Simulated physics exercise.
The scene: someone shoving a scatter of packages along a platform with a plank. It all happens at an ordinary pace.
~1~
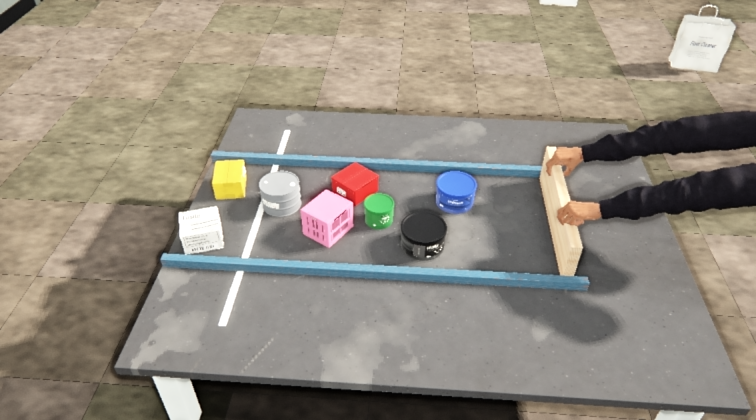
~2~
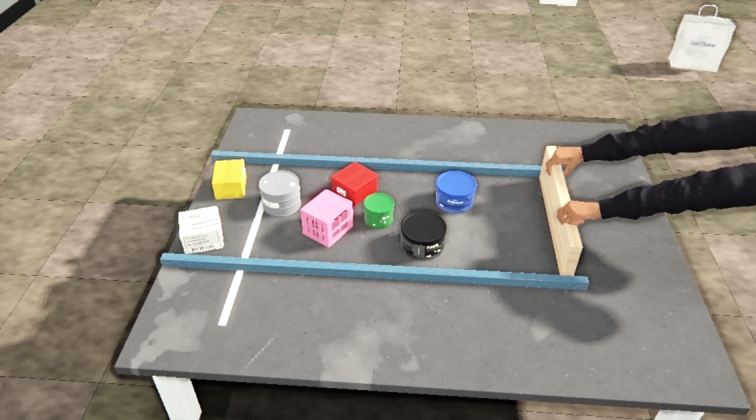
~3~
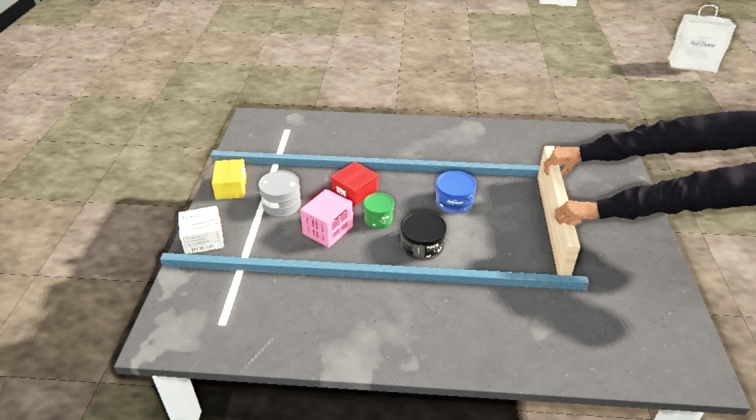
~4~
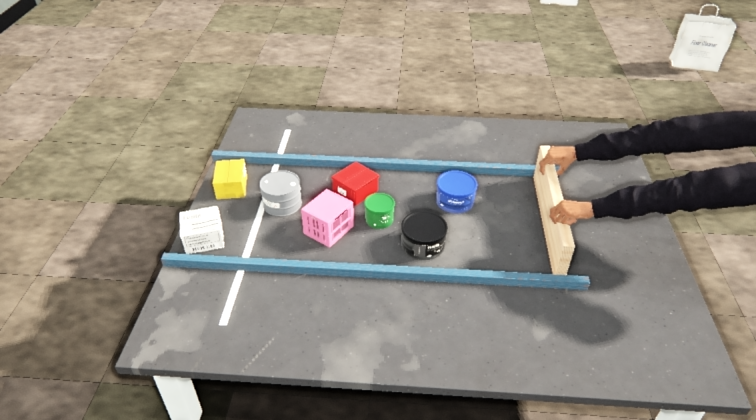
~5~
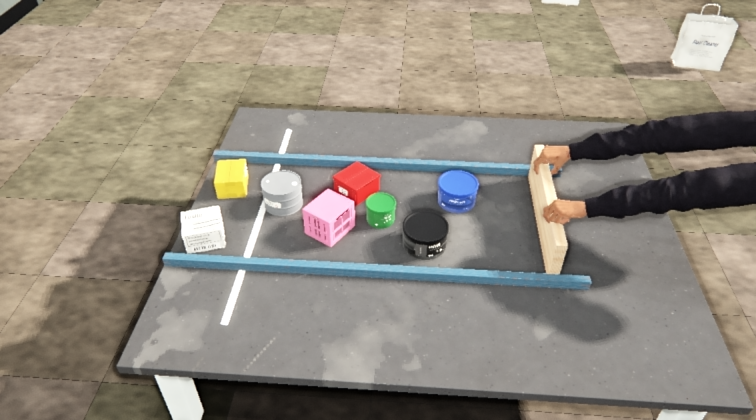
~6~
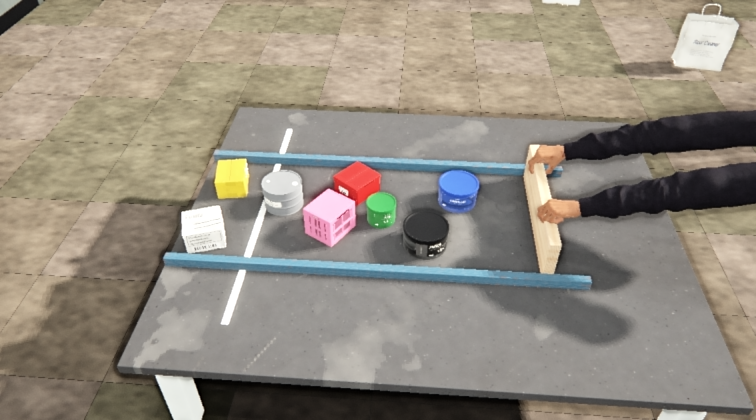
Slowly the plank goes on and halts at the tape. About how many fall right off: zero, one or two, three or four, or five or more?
Here the number that fall off is one or two.
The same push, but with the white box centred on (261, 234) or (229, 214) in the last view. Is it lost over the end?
In that order, it is kept; falls.
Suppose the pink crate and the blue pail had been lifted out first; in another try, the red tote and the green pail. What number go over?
First 0, then 1.
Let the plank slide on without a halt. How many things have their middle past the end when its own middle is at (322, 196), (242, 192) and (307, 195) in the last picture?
In that order 0, 3 and 0.
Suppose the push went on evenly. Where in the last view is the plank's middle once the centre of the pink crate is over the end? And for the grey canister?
Near (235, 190) and (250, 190).
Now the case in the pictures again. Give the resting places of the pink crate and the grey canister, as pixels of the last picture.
First (214, 211), then (211, 190).
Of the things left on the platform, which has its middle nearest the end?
The white box ends nearest.
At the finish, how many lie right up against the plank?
In contact: 3.
Soon after, none off yet; white box at rest near (204, 229); yellow parcel at rest near (232, 179); grey canister at rest near (283, 193).
By the end, the number that fall off is one or two; fallen, yellow parcel.
